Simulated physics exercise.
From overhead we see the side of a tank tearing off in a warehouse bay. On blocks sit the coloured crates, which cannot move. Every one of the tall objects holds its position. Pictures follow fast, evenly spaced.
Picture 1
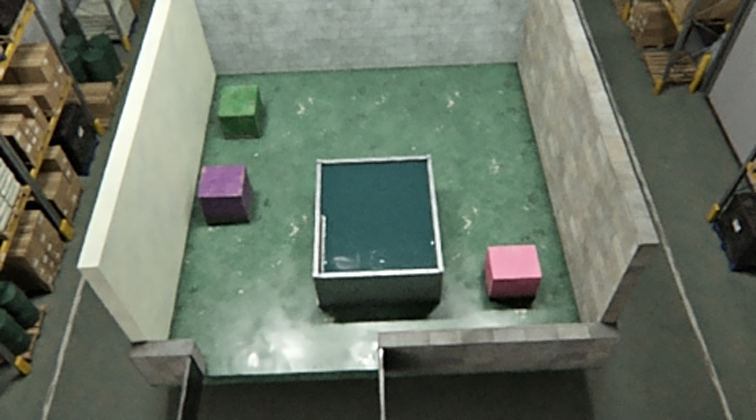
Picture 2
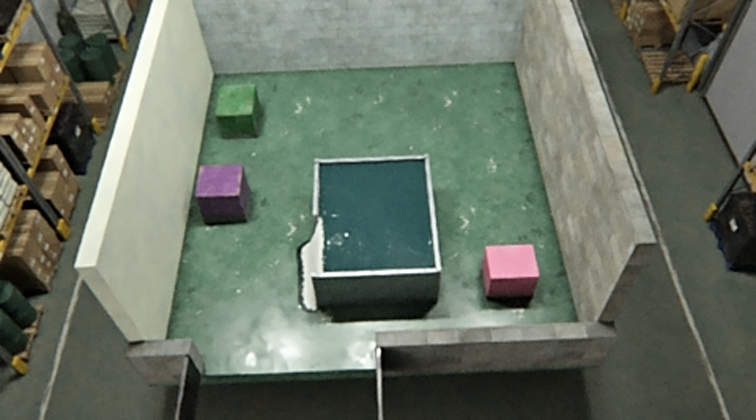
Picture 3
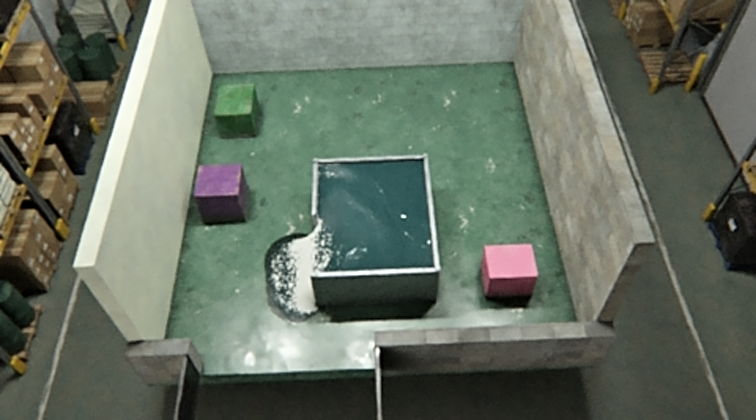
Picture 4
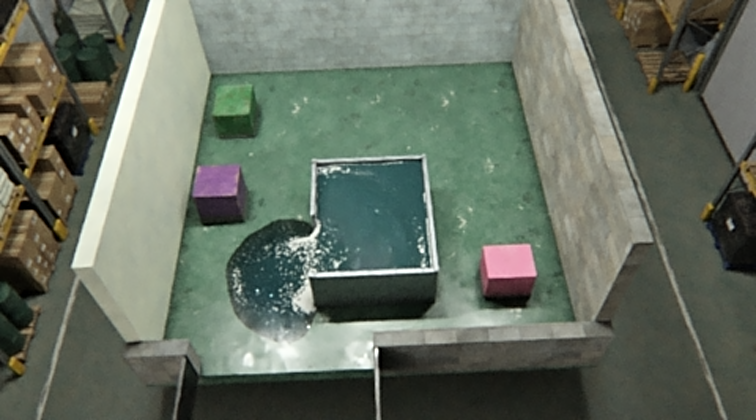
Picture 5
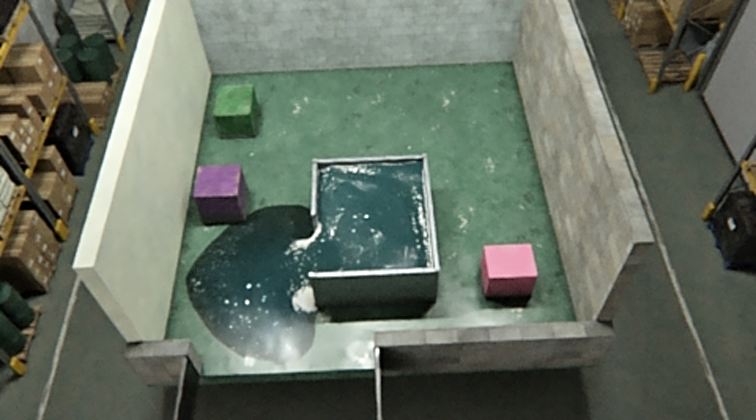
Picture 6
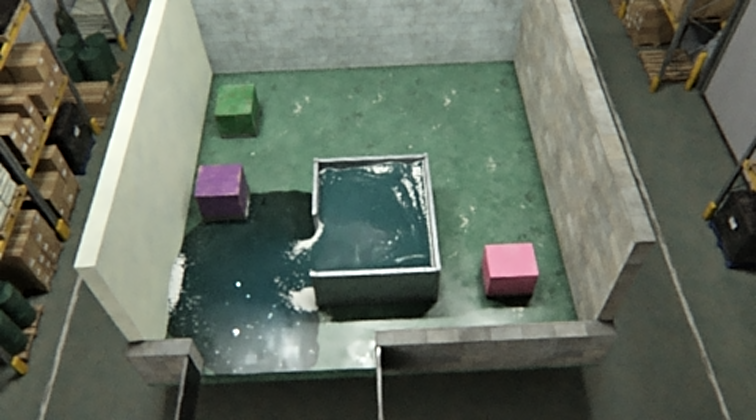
A large walled tank of dark water stands near the centre of a green-floored warehouse bay, seen from high overhead between shelves of boxes. A green crate and a purple crate sit on the left, and a pink crate sits on the right. The tank's left side tears open near the front, and water pours out with white foam, spreading leftward in a widening dark pool that reaches the pale left wall.
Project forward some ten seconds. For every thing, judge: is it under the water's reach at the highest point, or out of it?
The purple crate is lapped by the water; the green crate is lapped by the water; the pink crate is left alone by the water.
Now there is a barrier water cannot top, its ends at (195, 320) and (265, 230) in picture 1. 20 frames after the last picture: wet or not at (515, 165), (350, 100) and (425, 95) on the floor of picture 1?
As listed: No water, awash, free of water.
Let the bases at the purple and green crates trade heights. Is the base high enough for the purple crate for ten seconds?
In short: Purple crate gets wet.
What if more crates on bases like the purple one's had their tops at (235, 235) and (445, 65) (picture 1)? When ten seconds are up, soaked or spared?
One by one: Gets flooded; is not reached.
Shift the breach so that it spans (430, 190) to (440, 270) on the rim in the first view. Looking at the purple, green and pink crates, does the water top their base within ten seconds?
Result: Purple is not reached; green is swamped; pink is swamped.
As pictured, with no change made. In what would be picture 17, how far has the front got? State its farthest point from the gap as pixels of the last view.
Somewhere near (208, 99).
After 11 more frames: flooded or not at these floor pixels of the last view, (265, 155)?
That spot: Submerged.
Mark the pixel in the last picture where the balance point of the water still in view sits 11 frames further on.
Somewhere around (305, 256) in the last view.
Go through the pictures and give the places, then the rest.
In the first picture, still water in the tank at (376, 215).
In the second picture, water pours out at (320, 263) and has run to (314, 310).
In the third picture, water pours out at (319, 265) and has run to (272, 251).
In the fourth picture, the front is at (235, 259), out from the gap at (318, 266).
In the fifth picture, the front is at (195, 270), out from the gap at (319, 266).
In the sixth picture, the front is at (169, 322), out from the gap at (320, 265).
A moment on, water covers 20 % of the floor; the purple crate water round its plinth, the green crate water round its plinth, the pink crate not reached.
Next, water covers 25 % of the floor; the purple crate water round its plinth, the green crate water round its plinth, the pink crate not reached.
Then, water covers 35 % of the floor; the purple crate water round its plinth, the green crate water round its plinth, the pink crate not reached.
Later, water covers 65 % of the floor; the purple crate water round its plinth, the green crate water round its plinth, the pink crate not reached.
In the end, water covers 75 % of the floor; the purple crate was topped, the green crate was topped, the pink crate stayed above the water.
